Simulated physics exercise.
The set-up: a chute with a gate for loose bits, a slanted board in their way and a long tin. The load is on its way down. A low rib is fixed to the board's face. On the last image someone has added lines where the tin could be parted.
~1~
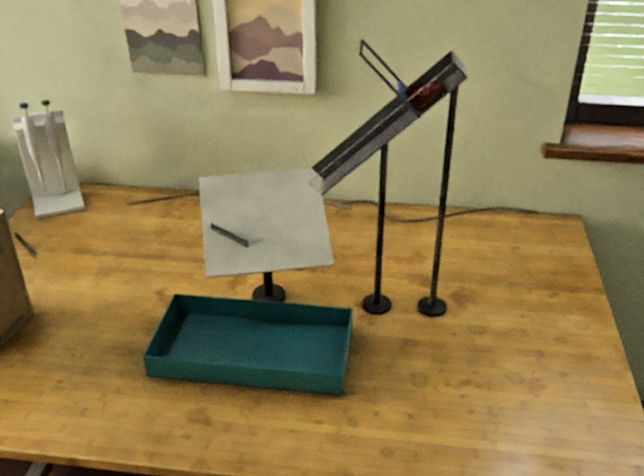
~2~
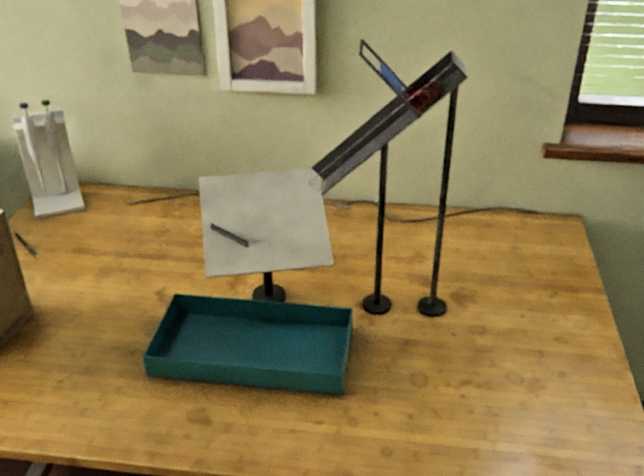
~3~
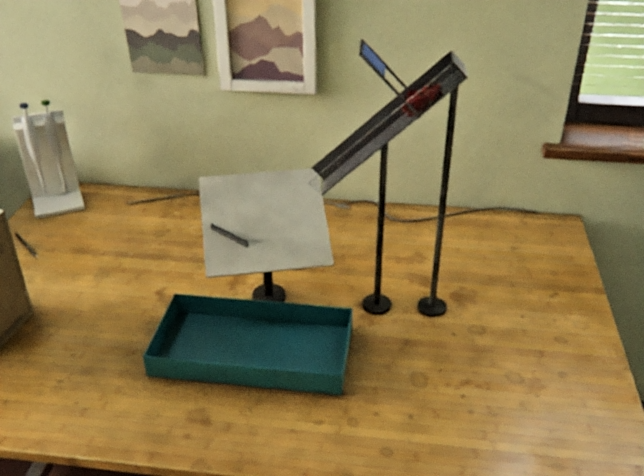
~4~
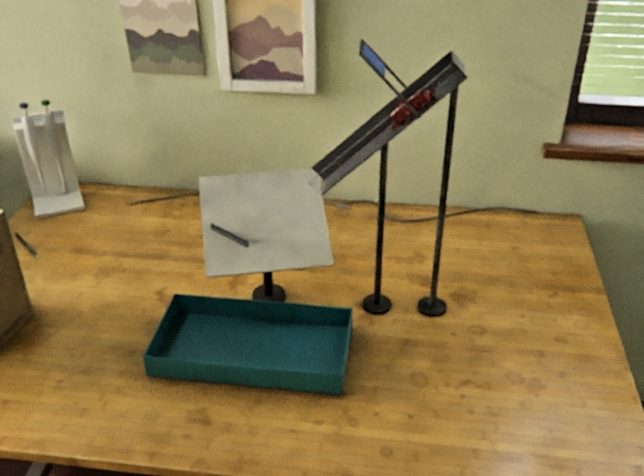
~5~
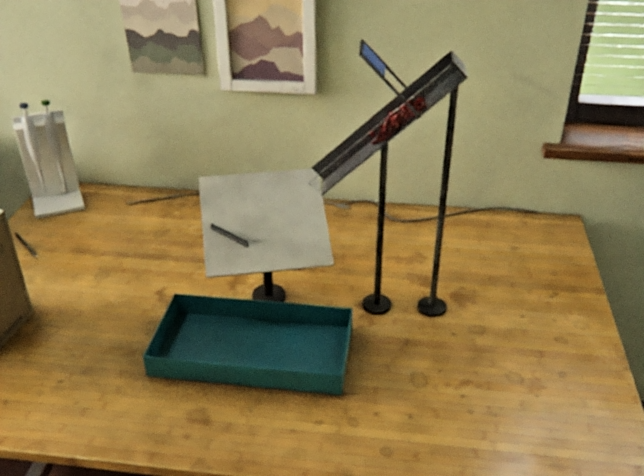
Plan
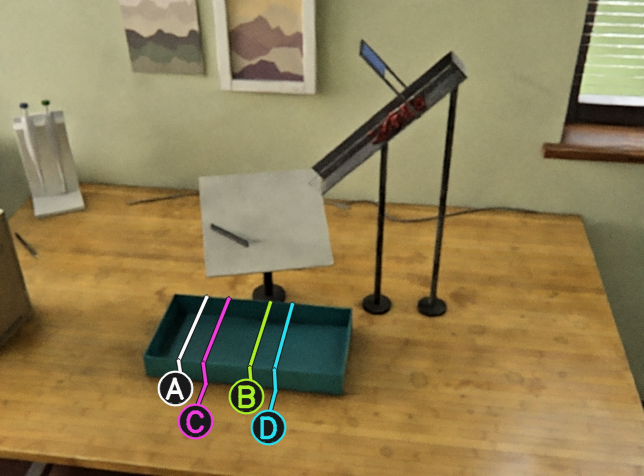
A wooden table held a slanted chute on stands, a tilted board and an empty teal tin; the chute's gate slid up, and a clump of small red bits slid partway down toward the left.
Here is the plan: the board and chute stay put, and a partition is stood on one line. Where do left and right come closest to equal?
It is B.
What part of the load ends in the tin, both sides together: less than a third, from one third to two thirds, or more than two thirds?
It is more than two thirds.
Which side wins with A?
The right side.
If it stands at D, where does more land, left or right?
The left side.
On the marked copy, line A crosses the front rim at (178, 360); line B crosses the front rim at (249, 366); line C crosses the front rim at (203, 362); line D crosses the front rim at (274, 369).
With A, of what is caught, a stray few on the left of the divider, nearly all on the right.
With B, of what is caught, about half on the left of the divider, about half on the right.
With C, of what is caught, a stray few on the left of the divider, nearly all on the right.
With D, of what is caught, most on the left of the divider, a small part on the right.
